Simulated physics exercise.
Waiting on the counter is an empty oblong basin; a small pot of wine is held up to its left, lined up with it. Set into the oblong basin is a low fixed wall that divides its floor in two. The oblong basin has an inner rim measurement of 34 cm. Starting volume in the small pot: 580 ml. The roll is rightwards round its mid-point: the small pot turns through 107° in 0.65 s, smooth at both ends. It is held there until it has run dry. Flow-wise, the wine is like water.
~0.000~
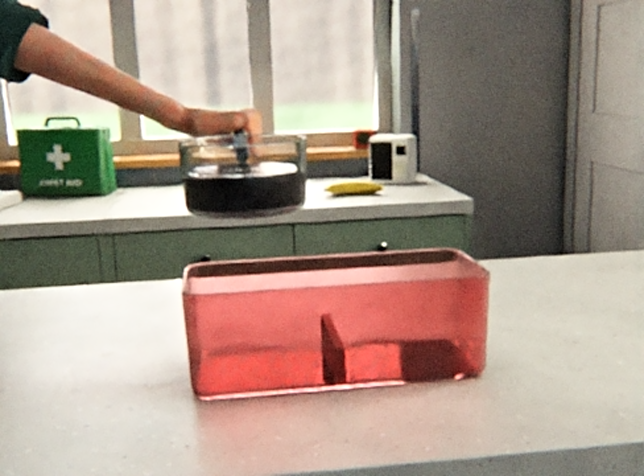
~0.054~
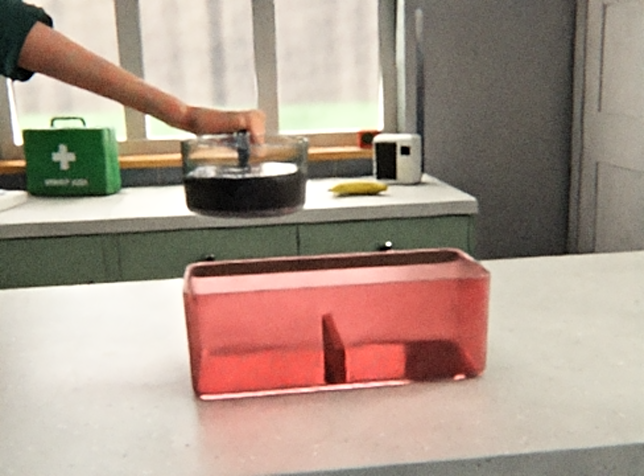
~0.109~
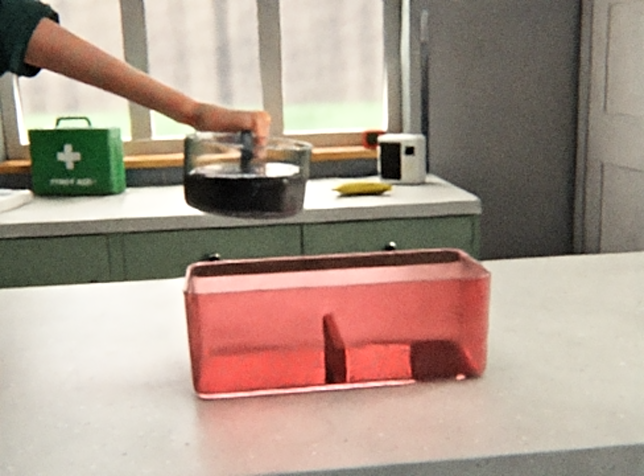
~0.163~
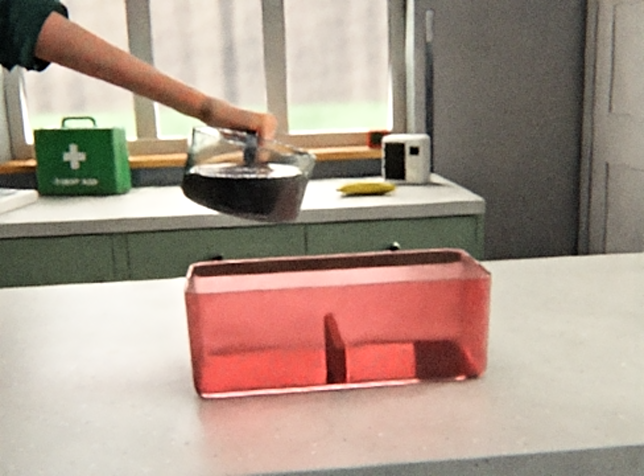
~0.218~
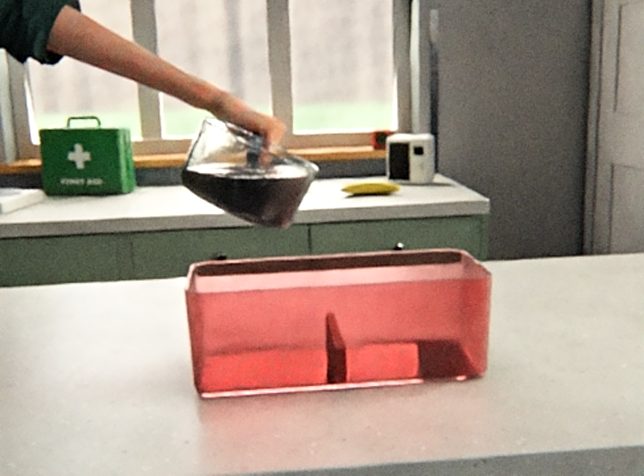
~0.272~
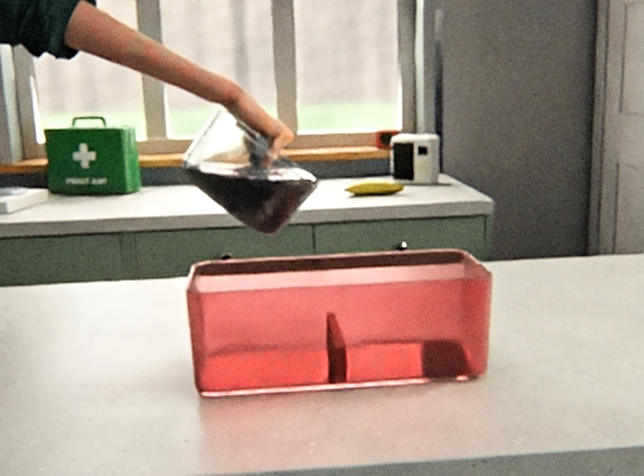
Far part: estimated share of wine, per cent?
61 per cent.
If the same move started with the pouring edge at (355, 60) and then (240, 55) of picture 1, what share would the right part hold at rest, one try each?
In turn about 85 and 10 per cent.
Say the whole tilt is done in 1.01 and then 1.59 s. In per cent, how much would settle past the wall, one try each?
Try 1: Approx. 70 %; try 2: Approx. 80 %.
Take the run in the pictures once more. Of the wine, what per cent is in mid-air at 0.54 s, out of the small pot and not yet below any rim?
Roughly 34 percent.
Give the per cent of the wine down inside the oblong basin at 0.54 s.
Near 36 in a hundred.
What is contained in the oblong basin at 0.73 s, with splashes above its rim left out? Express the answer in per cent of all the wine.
I'd put it at roughly 88 per cent.
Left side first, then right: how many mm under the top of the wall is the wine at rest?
Noted: Left near 34 mm, right near 28 mm.
Then, 0.54 s in, the tilt is 99° and 29 per cent is still to pour, 3 is left of the wall and 34 right of it.
Then, 0.73 s in, the tilt is 107° and 7 per cent is still to pour, 26 is left of the wall and 61 right of it.
Then, 0.93 s in, the tilt is 107° and 0 per cent is still to pour, 38 is left of the wall and 60 right of it.
Then, 1.15 s in, the tilt is 107° and 0 per cent is still to pour, 39 is left of the wall and 61 right of it.
Finally, 39 per cent lies left of the wall, 61 right of it and 1 outside.
